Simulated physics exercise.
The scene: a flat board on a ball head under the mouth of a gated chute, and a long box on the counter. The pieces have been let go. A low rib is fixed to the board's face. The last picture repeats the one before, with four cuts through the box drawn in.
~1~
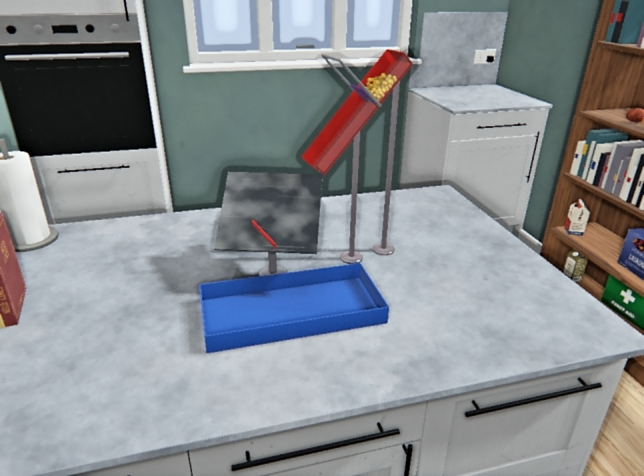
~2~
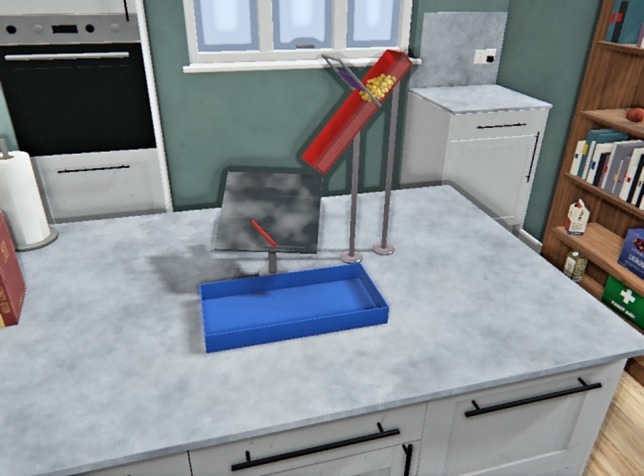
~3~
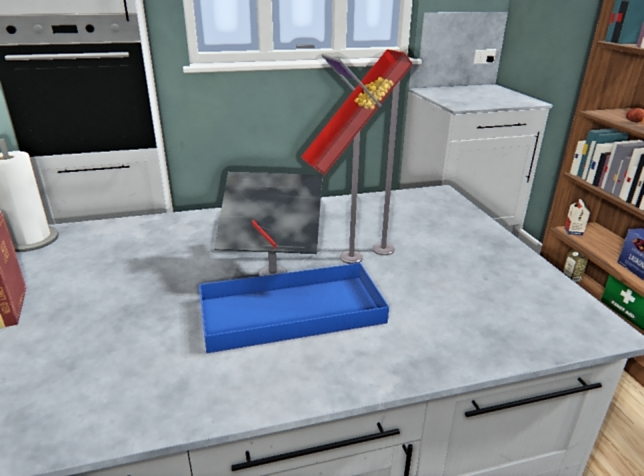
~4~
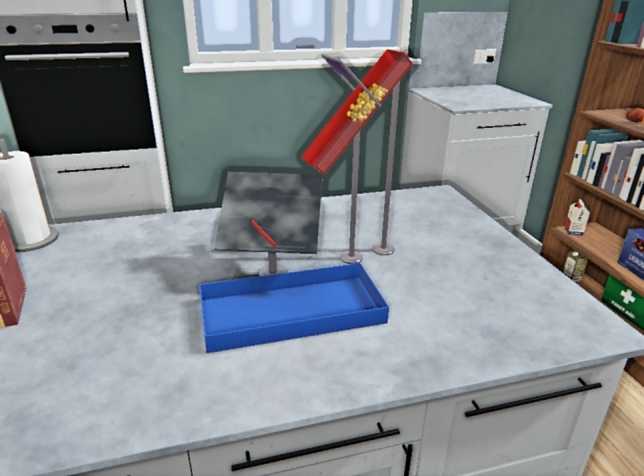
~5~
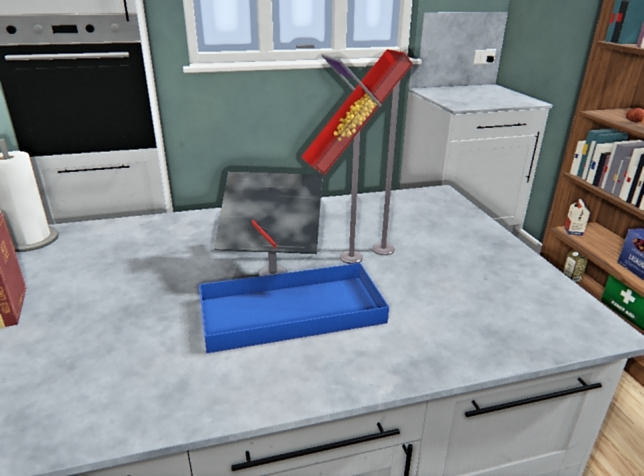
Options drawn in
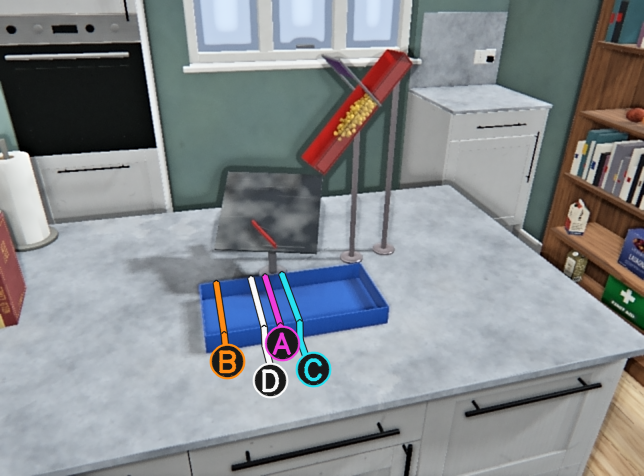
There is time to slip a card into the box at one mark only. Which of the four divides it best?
Go for C.
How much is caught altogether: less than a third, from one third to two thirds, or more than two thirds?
It is more than two thirds.
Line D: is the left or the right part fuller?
Right.
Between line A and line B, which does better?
A it is.
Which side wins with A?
The right side.
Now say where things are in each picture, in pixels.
The first picture shows load behind the gate at (375, 87), puffed corn balls; lip of the chute at (317, 170), sloping fairly steeply.
The second picture shows middle of the board at (270, 210), tilted fairly steeply; middle of its low edge at (265, 251); of its high edge at (275, 173).
The third picture shows front corners of the box at (205, 336) and (389, 307), empty; front of the load at (363, 104).
The fourth picture shows middle of the load at (367, 103); its front at (354, 120), about a quarter of the way to the lip; rib from (252, 221) to (275, 244).
The fifth picture shows middle of the load at (358, 115); its front at (340, 139), about half of the way to the lip.
On the marked copy, line A crosses the front rim at (280, 324); line B crosses the front rim at (224, 333); line C crosses the front rim at (299, 321); line D crosses the front rim at (264, 327).
For line A, of what is caught, a small part on the left of the divider, most on the right.
For line B, of what is caught, a stray few on the left of the divider, nearly all on the right.
For line C, of what is caught, about two thirds on the left of the divider, about a third on the right.
For line D, of what is caught, a small part on the left of the divider, most on the right.
